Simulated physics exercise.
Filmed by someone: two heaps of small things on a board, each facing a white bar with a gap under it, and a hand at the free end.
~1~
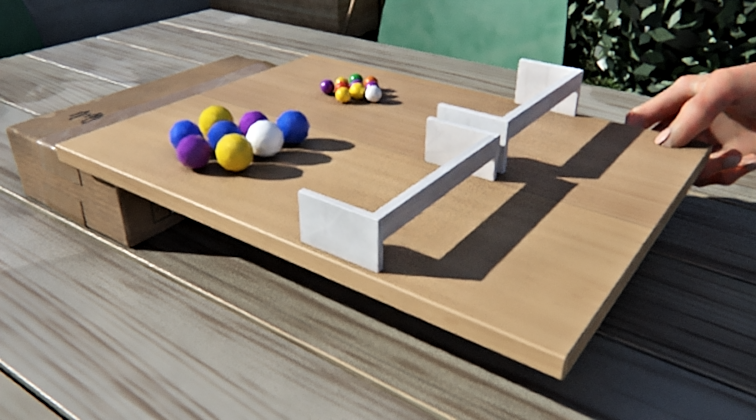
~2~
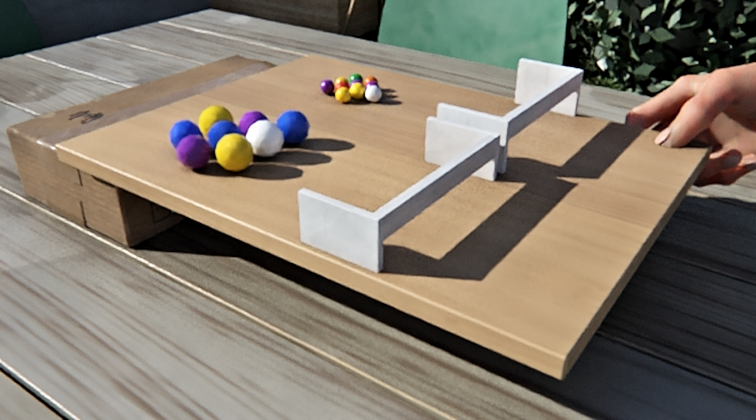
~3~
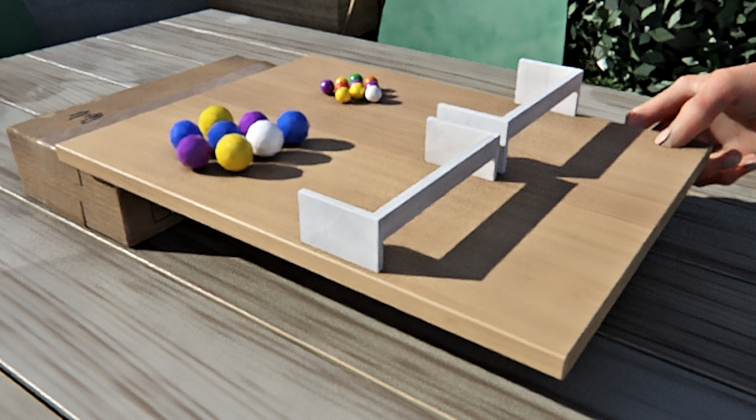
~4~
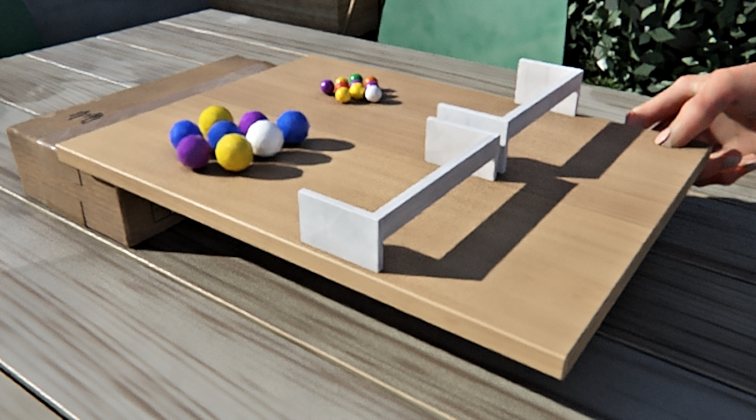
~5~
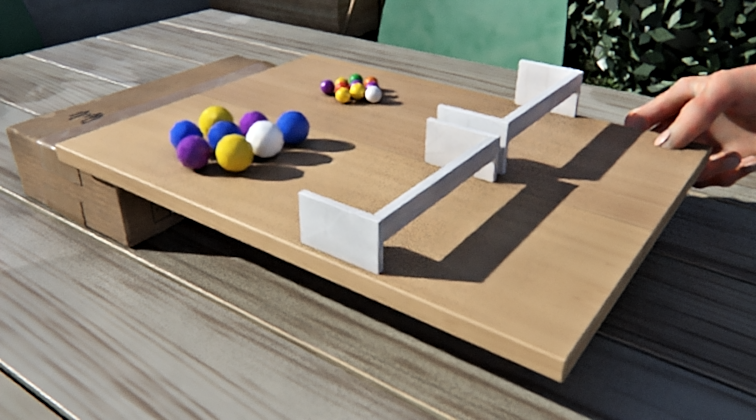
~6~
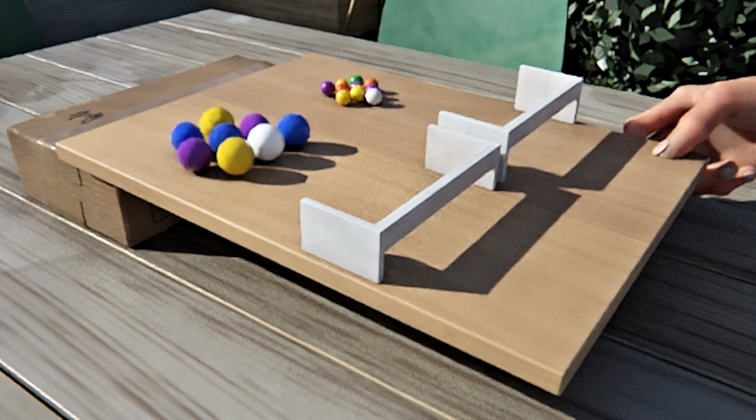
A hand at the right end of a tan wooden board keeps it almost still, then lowers that end very slightly, while the camera stays fixed, looking down from one side across a grey slatted outdoor table. Blue, yellow, purple and white balls sit at the near left, with a smaller multicoloured cluster behind, both facing white barriers, and a cardboard box supports the left end. Neither cluster shifts on the board.
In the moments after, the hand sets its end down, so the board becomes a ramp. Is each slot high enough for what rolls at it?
Okay, so the nearer handful jams at the opening, and the farther handful gets past.
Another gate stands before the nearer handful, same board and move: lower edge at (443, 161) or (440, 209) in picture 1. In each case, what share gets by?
About 100 per cent the first time and 0 per cent the second.
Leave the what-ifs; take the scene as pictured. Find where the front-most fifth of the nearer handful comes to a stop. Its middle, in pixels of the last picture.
I'd place it close to (395, 274).
Then, 0.19 s past the last view, board sloping at 6°; nearer handful where it was; farther handful where it was.
Then, 0.42 s past the last view, board sloping at 10°; nearer handful on its way down; farther handful on its way down.
Then, 0.68 s past the last view, board resting at 11°; nearer handful has reached its gate; farther handful about half past its gate.
Finally, board resting at 11°; nearer handful gathered behind its gate; farther handful all past its gate.
